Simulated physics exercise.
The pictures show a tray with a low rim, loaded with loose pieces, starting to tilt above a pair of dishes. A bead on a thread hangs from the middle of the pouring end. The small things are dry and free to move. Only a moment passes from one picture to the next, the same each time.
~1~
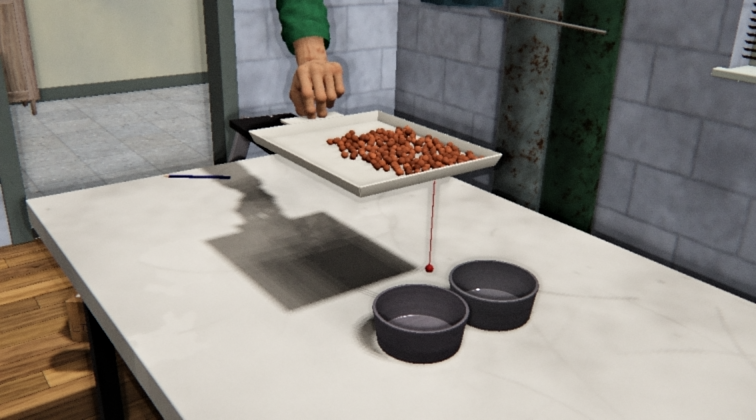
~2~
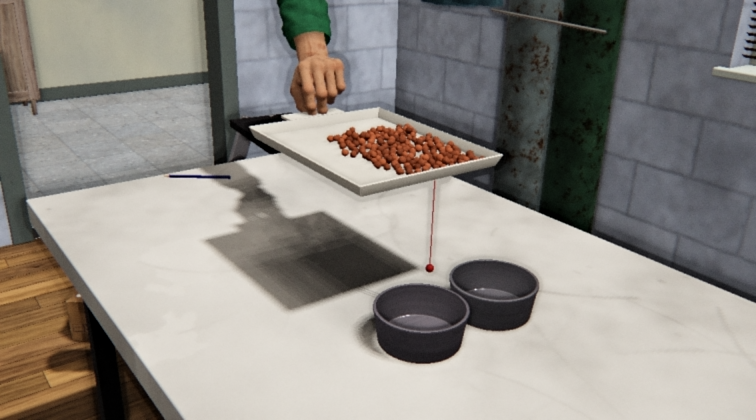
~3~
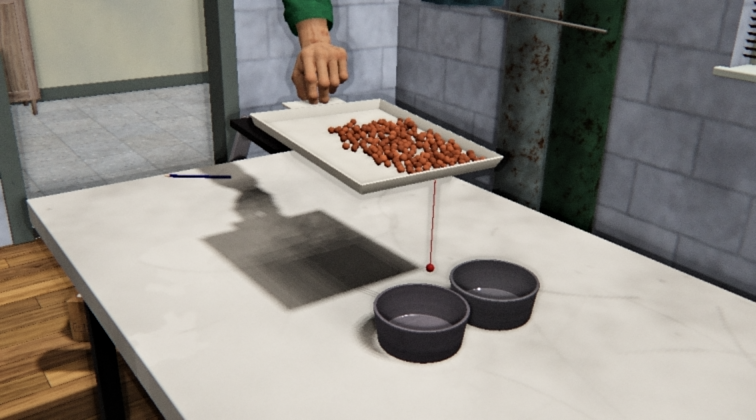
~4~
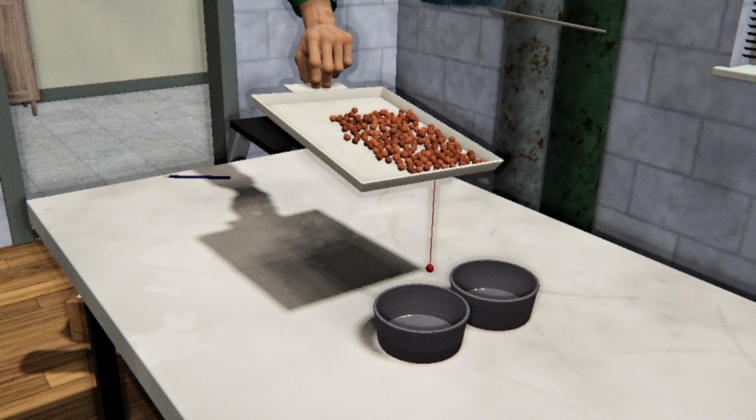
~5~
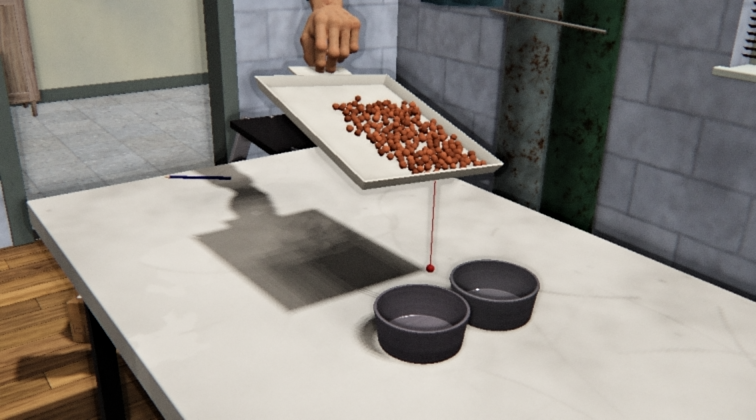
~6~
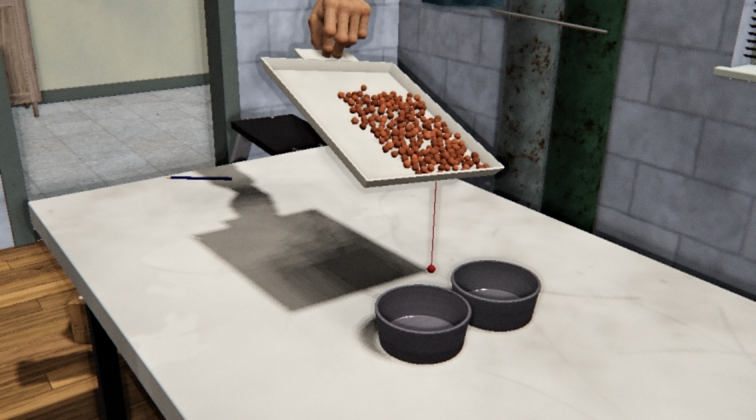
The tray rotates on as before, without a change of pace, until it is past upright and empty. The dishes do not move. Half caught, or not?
Caught overall: More than half.
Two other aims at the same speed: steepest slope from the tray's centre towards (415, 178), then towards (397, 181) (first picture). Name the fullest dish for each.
The first try: The left-hand dish. The second: The left-hand dish.
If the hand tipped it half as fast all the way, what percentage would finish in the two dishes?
Some 70 per cent.
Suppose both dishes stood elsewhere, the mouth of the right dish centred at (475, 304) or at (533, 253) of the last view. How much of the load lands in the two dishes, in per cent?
The first gives 30 %, the second 80 %.
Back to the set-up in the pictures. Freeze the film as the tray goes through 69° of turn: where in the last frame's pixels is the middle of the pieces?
At about (455, 137).
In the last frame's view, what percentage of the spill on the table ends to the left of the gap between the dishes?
Close to 10 per cent.
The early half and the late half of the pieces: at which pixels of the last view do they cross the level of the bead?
The first part at (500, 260); the rest at (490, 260).
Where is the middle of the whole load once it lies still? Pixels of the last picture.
Close to (498, 302).
Just after the last frame, tray tipped steeply; almost all on the tray; just a few in the right dish; just a few in the air.
A moment on, tray tipped past a quarter turn; just a few on the tray; about a tenth in the left dish; roughly half in the right dish; roughly a quarter outside both; roughly a quarter in the air.
Further on, tray tipped past a quarter turn; about a tenth in the left dish; roughly two thirds in the right dish; roughly a quarter outside both; just a few in the air.
When it is over, tray tipped past a quarter turn; about a tenth in the left dish; roughly two thirds in the right dish; roughly a quarter outside both; just a few in the air.
